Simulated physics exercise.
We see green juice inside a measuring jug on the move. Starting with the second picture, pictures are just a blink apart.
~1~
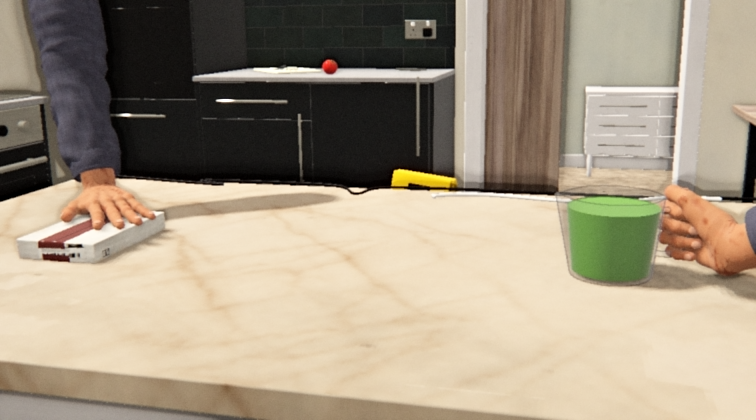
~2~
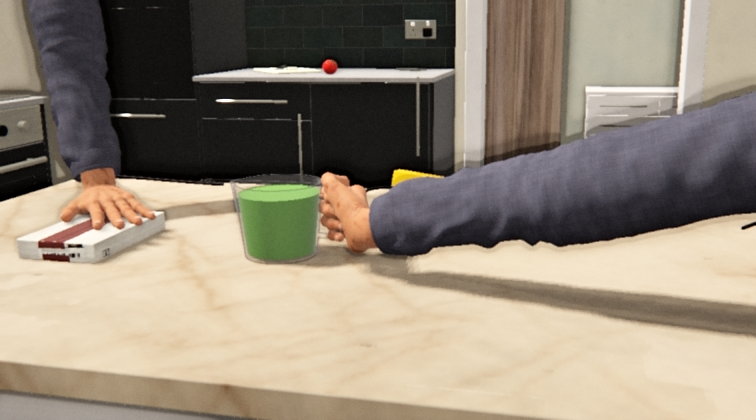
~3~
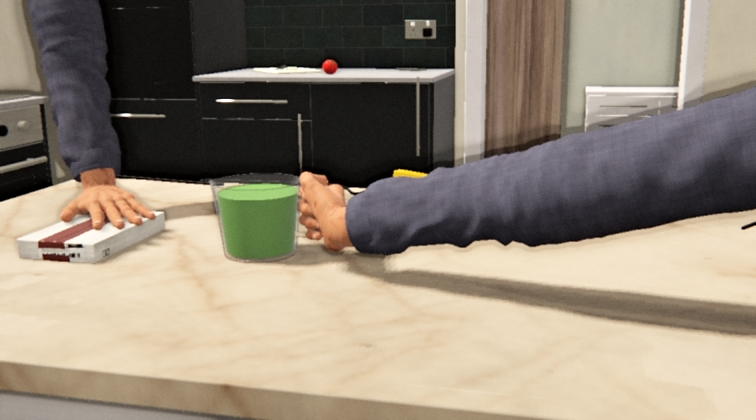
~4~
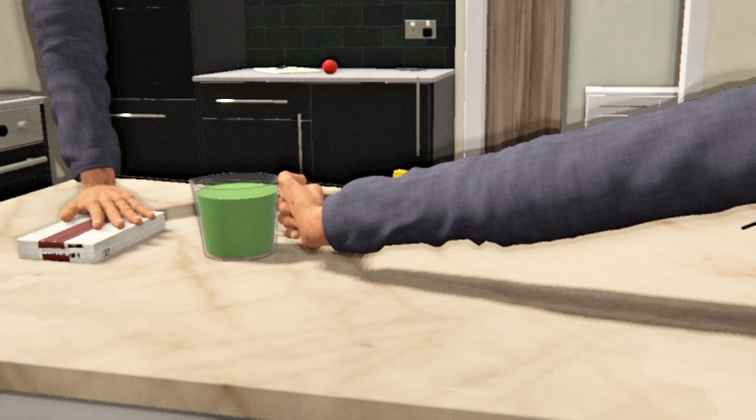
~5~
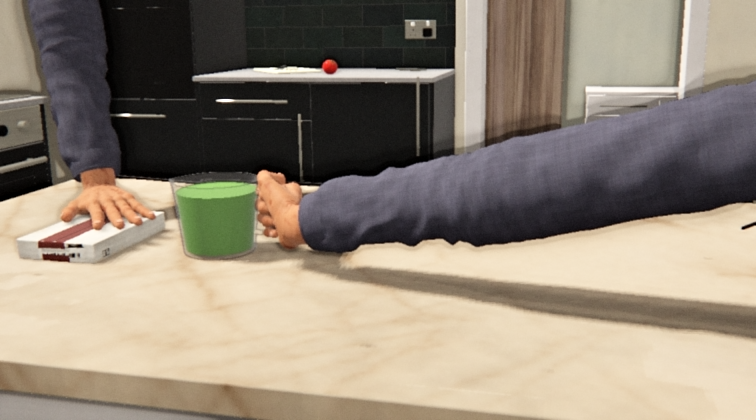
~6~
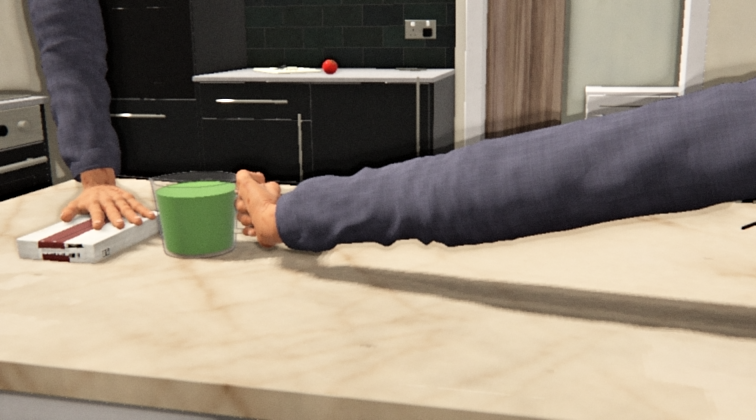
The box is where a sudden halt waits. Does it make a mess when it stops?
Yes, some slops over.
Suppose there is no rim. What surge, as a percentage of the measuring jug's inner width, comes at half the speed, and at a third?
Roughly 15 and 10 percent.
Shortly, the measuring jug meets the box.
Then, the green juice surges up the wall; it has lost some.
At the finish, the measuring jug stands at the box; it has lost some.
